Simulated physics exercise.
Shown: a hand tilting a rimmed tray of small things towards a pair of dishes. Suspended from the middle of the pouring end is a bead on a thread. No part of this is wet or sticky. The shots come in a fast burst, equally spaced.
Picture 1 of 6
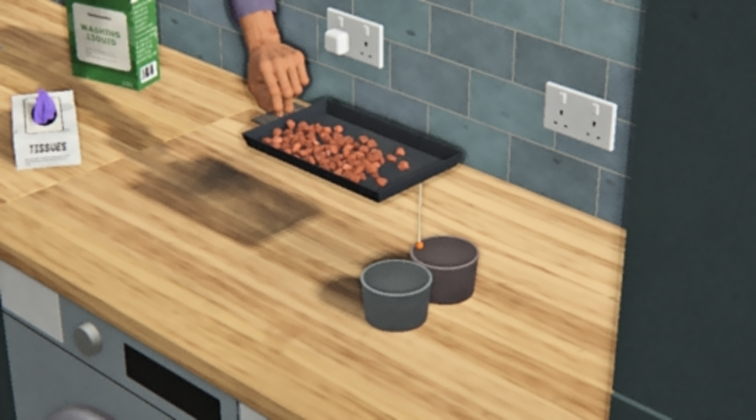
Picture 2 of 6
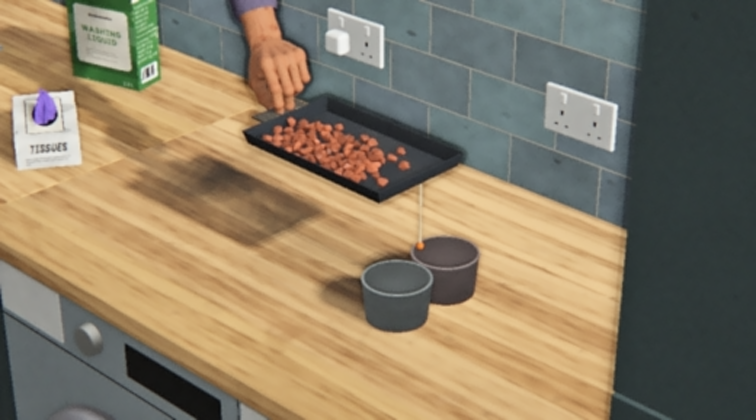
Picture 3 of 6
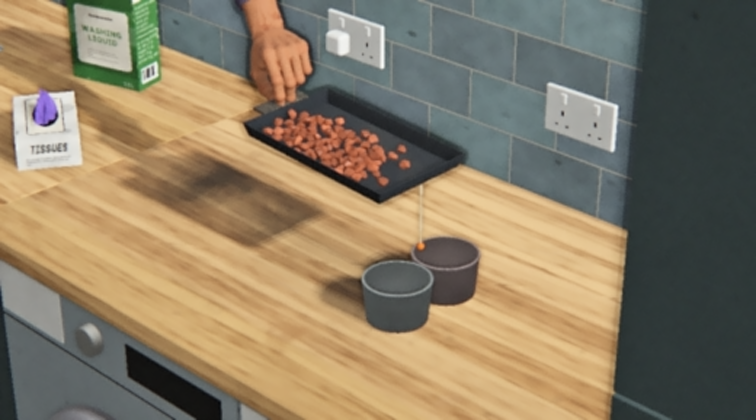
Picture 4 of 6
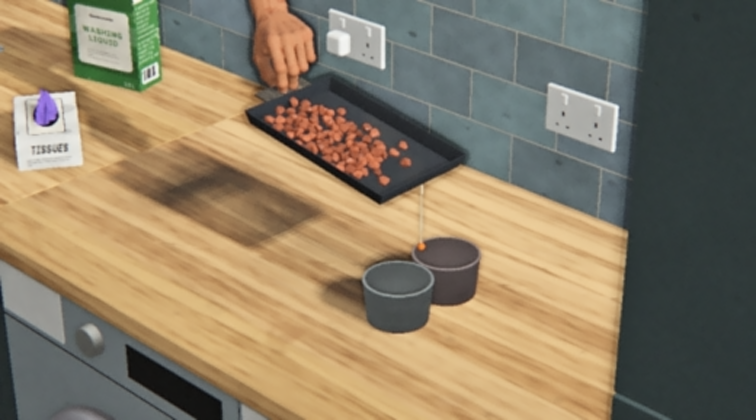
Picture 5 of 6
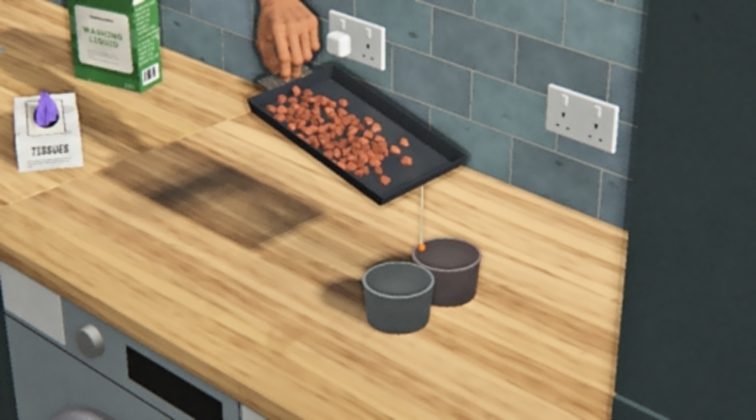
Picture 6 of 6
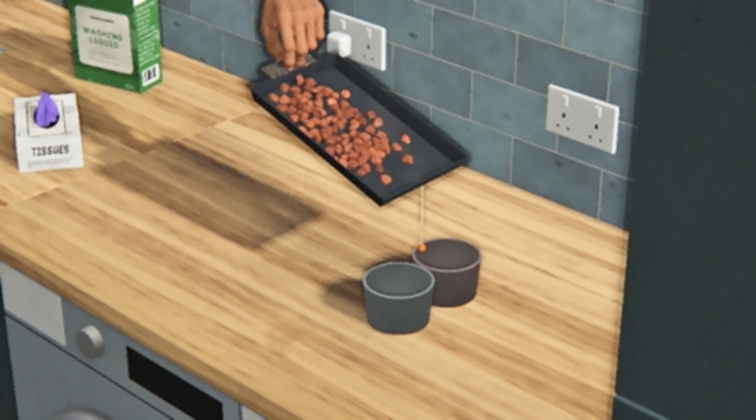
The video shows a hand at the back of a wooden kitchen counter gradually raising one end of a dark tray of small reddish-brown pieces, tilting it towards two dark dishes while a small bead hangs from its lower end.
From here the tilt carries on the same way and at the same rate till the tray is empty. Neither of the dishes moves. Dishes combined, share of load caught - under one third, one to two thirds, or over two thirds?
One to two thirds.
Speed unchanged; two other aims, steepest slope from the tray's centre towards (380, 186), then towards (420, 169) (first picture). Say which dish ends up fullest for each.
In the first case it's the dish to the left, and in the second it's the dish to the right.
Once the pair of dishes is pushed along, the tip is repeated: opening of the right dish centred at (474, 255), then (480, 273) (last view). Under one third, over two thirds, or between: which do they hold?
Position 1 - above two thirds; position 2 - between a third and two thirds.
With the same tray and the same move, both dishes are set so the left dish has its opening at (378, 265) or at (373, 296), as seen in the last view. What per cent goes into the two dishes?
Close to 0 in a hundred, then close to 50 in a hundred.
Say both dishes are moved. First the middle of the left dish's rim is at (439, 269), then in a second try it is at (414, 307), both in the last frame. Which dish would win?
First place: The left-hand one. Second place: The right-hand one.
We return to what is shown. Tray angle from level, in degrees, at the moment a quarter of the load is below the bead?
Somewhere near 75 degrees, I'd say.
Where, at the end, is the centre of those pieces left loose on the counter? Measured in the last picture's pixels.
Their middle ends up at roughly (483, 332).
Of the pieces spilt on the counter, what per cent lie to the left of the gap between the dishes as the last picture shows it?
I'd guess close to 0 %.
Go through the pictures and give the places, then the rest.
The first picture shows corners of the pouring end near (378, 189) and (457, 152), level; middle of the load near (328, 154), bits of crushed brick; left dish near (422, 305); right dish near (470, 279); bead on its thread near (419, 245).
The second picture shows corners of the pouring end near (379, 190) and (458, 153), level; middle of the load near (328, 153).
The third picture shows corners of the pouring end near (380, 191) and (459, 153), tipped barely, level across its low end; middle of the load near (329, 148).
The fourth picture shows corners of the pouring end near (381, 192) and (460, 154), tipped a little, level across its low end; middle of the load near (331, 142).
The fifth picture shows corners of the pouring end near (383, 194) and (461, 155), tipped a little, level across its low end; middle of the load near (332, 136).
The sixth picture shows corners of the pouring end near (384, 195) and (463, 156), tipped clearly, level across its low end; middle of the load near (334, 130); left dish near (424, 308); right dish near (472, 281).
Shortly afterwards, tray tipped steeply; all but a few on the tray; only a few outside both; a little in the air.
Next, tray tipped past a quarter turn; near a quarter on the tray; a little in the left dish; a little in the right dish; near half outside both; a little in the air.
Some moments later, tray tipped past a quarter turn; near a quarter in the left dish; near a quarter in the right dish; near half outside both.
In the end, tray tipped past a quarter turn; near a quarter in the left dish; near a quarter in the right dish; near half outside both.
